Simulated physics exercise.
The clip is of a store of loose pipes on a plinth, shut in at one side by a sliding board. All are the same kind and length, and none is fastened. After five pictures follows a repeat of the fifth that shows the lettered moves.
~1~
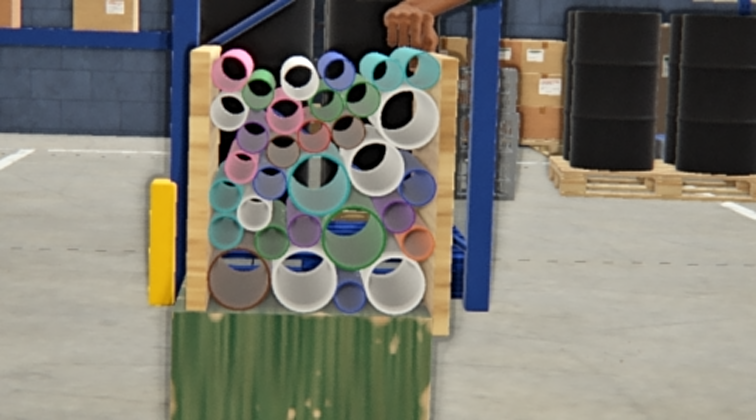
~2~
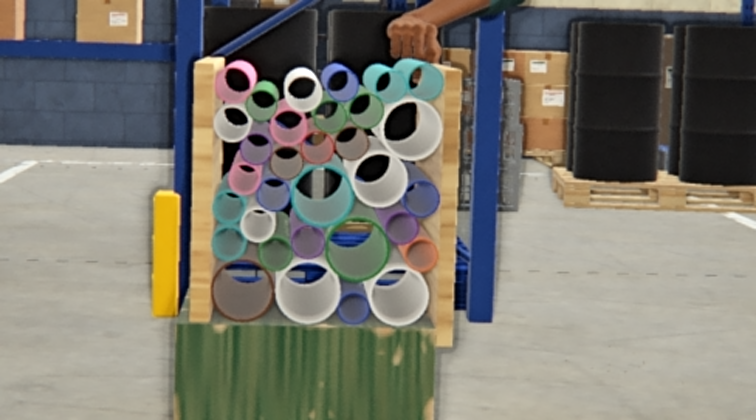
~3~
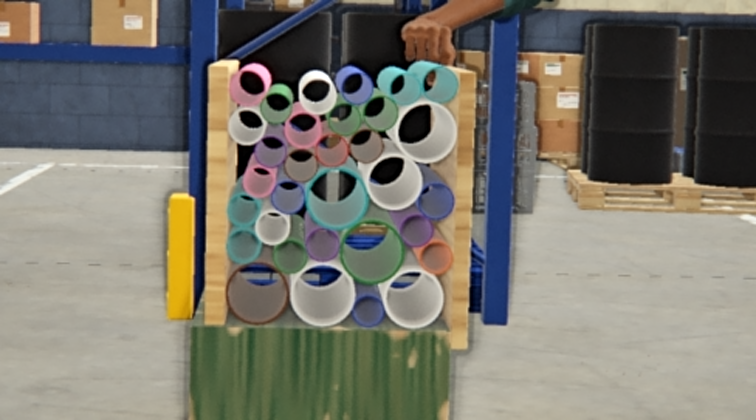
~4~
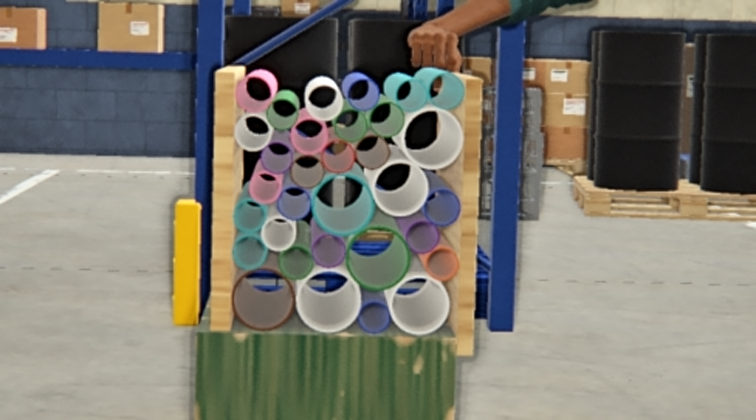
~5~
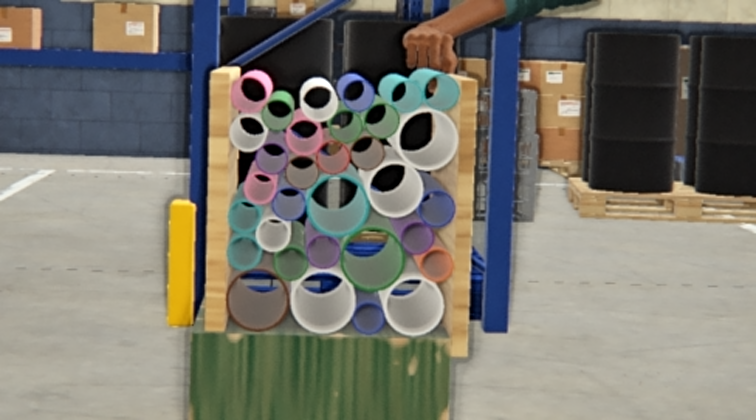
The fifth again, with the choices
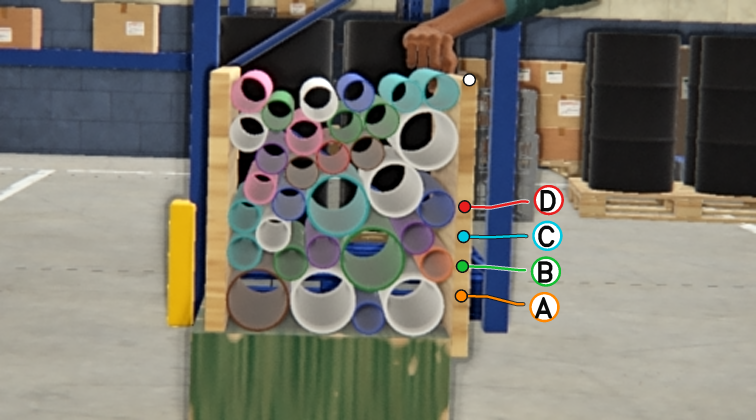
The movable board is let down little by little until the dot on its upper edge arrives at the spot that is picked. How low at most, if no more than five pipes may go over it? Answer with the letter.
Down to C.
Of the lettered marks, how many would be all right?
Two of the four.
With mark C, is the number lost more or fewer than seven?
Fewer than seven.
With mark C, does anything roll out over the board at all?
At C: Yes.
On the copy, A at (461, 296); B at (463, 267); C at (464, 236); D at (465, 207); the white dot at (470, 80).
On C. First, top of the board (458, 147).
Then, top of the board (455, 224).
Finally, top of the board (455, 235), five out over the board.
By contrast, A more than five out over the board; B six out over the board; D five out over the board.
